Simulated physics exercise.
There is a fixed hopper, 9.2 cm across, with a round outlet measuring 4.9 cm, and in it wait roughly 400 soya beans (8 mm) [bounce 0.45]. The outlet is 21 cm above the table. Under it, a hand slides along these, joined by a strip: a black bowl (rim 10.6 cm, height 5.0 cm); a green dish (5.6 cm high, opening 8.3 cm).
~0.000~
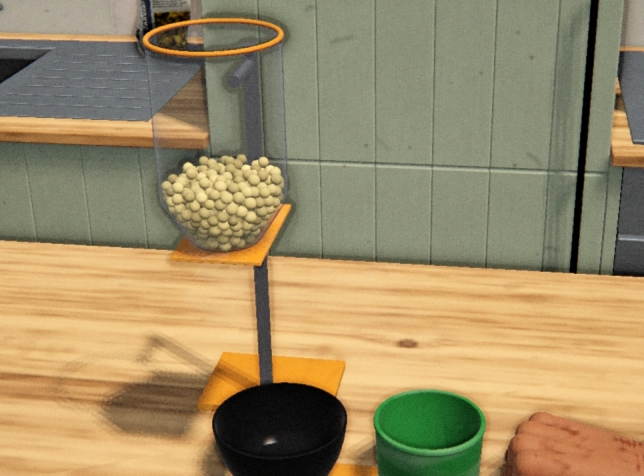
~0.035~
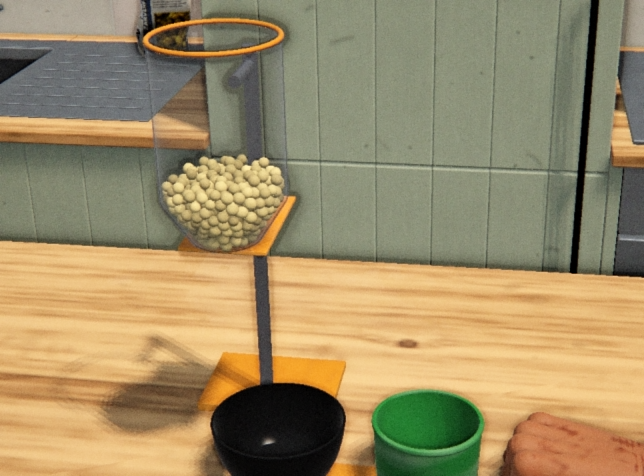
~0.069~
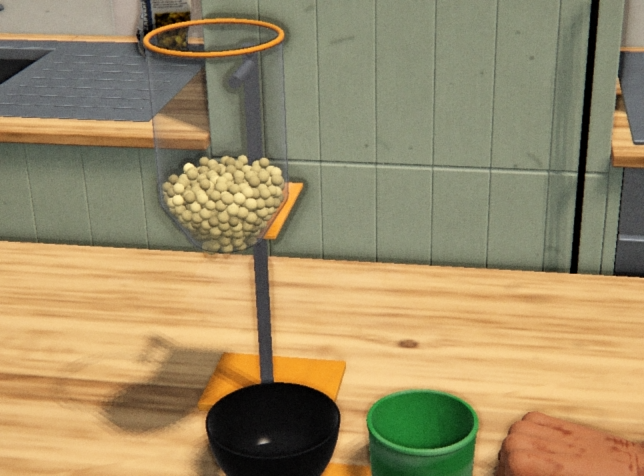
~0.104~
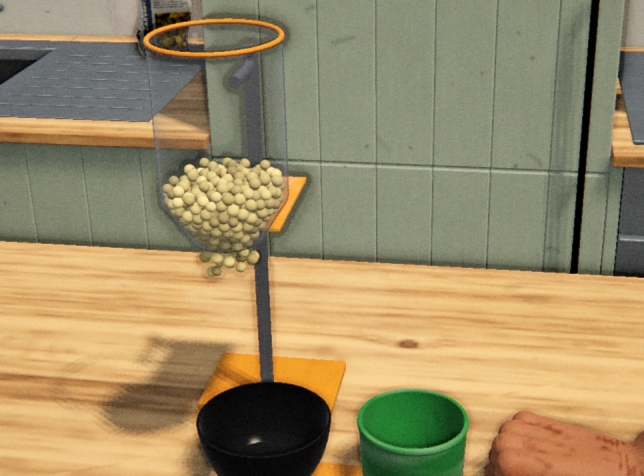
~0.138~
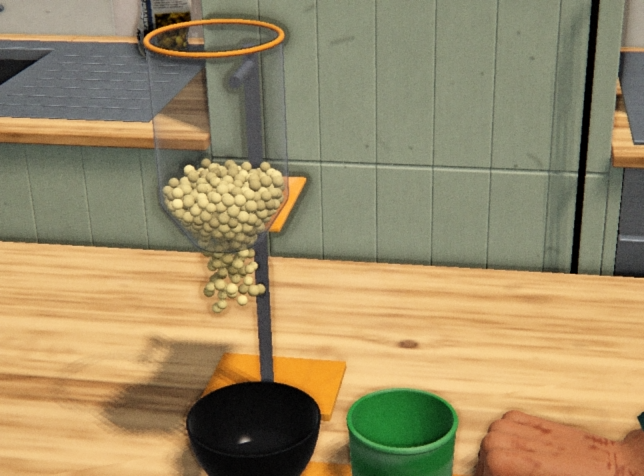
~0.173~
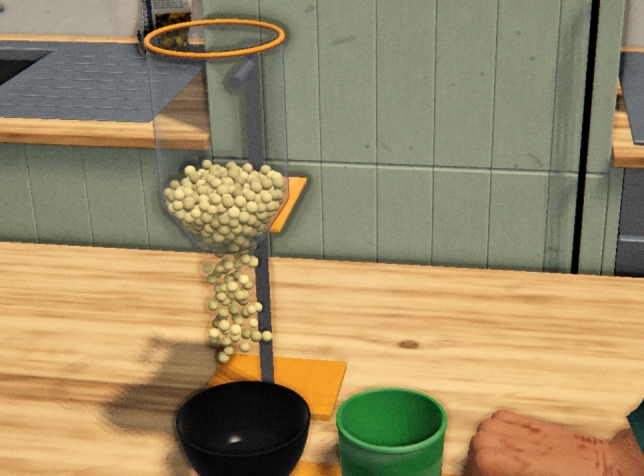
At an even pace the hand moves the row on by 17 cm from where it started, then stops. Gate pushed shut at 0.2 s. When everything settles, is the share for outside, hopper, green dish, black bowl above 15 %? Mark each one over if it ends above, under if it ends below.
Outside under, hopper over, green dish under, black bowl over.
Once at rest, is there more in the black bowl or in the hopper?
Of the two, more comes to rest in the hopper.
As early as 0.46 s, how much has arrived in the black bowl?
25 per cent.
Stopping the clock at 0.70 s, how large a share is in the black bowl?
Reading at that time: About 25 per cent.
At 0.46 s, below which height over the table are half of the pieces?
I'd say close to 22 cm.
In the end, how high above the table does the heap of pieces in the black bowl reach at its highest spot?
About 2.5 cm.
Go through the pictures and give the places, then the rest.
In the first picture, dishes slid 0.0 cm; 0 pieces falling; top of the load at (263, 162); black bowl at (280, 418); green dish at (429, 419).
In the second picture, dishes slid 0.2 cm; 0 pieces falling; top of the load at (264, 163).
In the third picture, dishes slid 0.6 cm; 0 pieces falling; top of the load at (264, 163).
In the fourth picture, dishes slid 1.4 cm; 20 pieces falling; top of the load at (265, 165).
In the fifth picture, dishes slid 2.2 cm; 48 pieces falling; top of the load at (213, 169).
In the sixth picture, dishes slid 3.1 cm; 65 pieces falling; top of the load at (266, 170); black bowl at (243, 416); green dish at (391, 417). They move about 25 cm a second.
Then, at 0.46 s, hopper 70 %, black bowl 25 %; middle of all pieces on or above the table near (206, 290).
Then, at 0.70 s, outside 5 %, hopper 70 %, black bowl 25 %; middle of all pieces on or above the table near (185, 292).
Then, at 0.92 s, outside 5 %, hopper 70 %, black bowl 25 %; middle of all pieces on or above the table near (183, 292).
Then, at 1.13 s, outside 5 %, hopper 70 %, black bowl 25 %; middle of all pieces on or above the table near (183, 291).
In the end, at 1.3 s, outside 5 %, hopper 70 %, green dish 0 %, black bowl 25 %.
